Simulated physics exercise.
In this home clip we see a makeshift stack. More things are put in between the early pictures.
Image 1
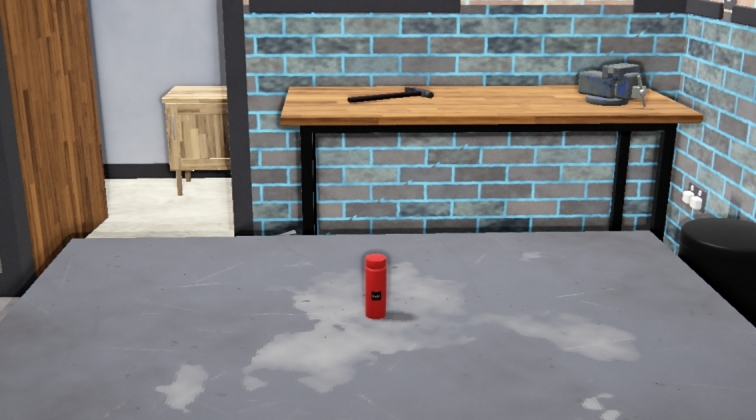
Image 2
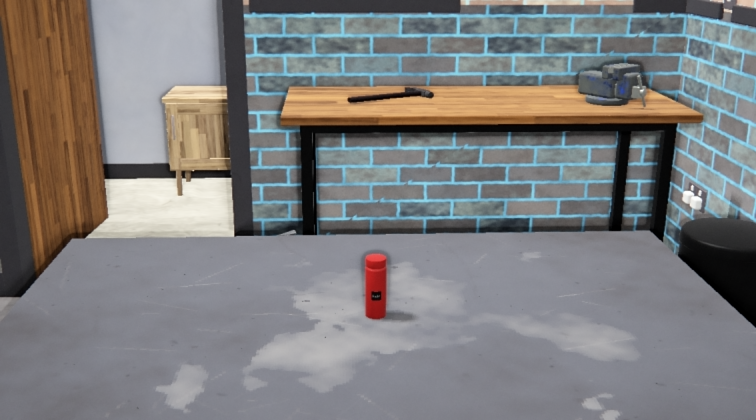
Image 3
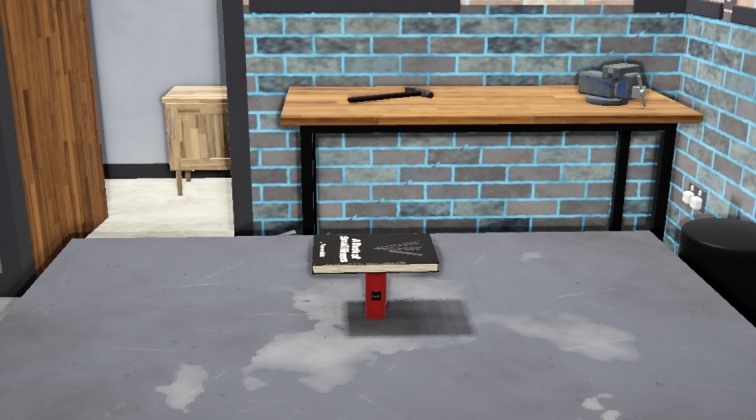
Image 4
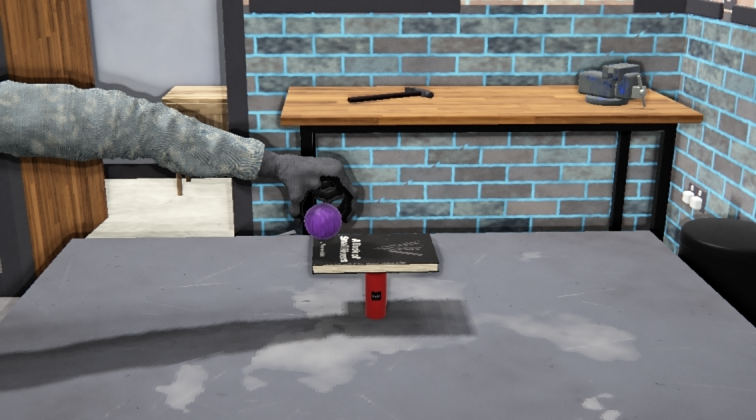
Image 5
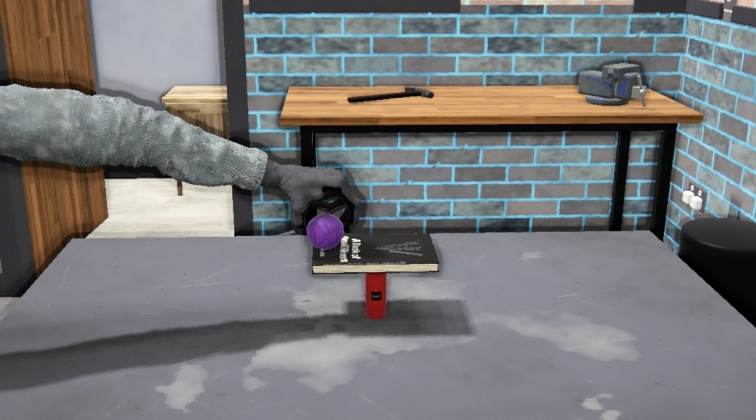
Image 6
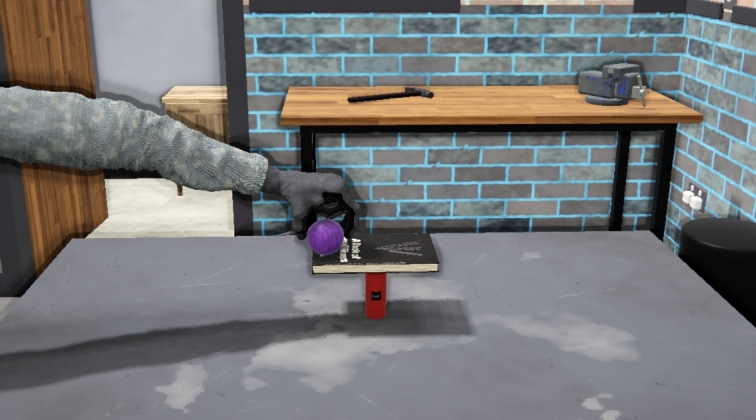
Black book appearing flat atop a small red bottle on a gray table, then a gloved hand lowering a purple onion onto its left end.
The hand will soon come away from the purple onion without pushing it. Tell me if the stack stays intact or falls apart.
I predict the stack won't bear it.
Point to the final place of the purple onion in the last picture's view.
End spot: Near (257, 315).
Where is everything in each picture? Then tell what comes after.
The last thing is not in view yet, in the first picture.
The last thing is not in view yet, in the second picture.
The last thing is not in view yet; black book (374, 253), in the third picture.
Coming down; purple onion (323, 221); black book (374, 253), in the fourth picture.
Coming down; purple onion (326, 231); black book (374, 253), in the fifth picture.
In place under the hand; purple onion (326, 237); black book (374, 253), in the sixth picture.
Then, 0.50 s after the last picture, black book and purple onion now fallen; red shaker tipped 9° from how it was.
Then, 0.60 s after the last picture, red shaker tipped 54° from how it was.
Then, 0.70 s after the last picture, red shaker now fallen.
At rest, fallen, black book, red shaker and purple onion. Seen from the same camera at the end, purple onion near (257, 315). The stack comes apart.
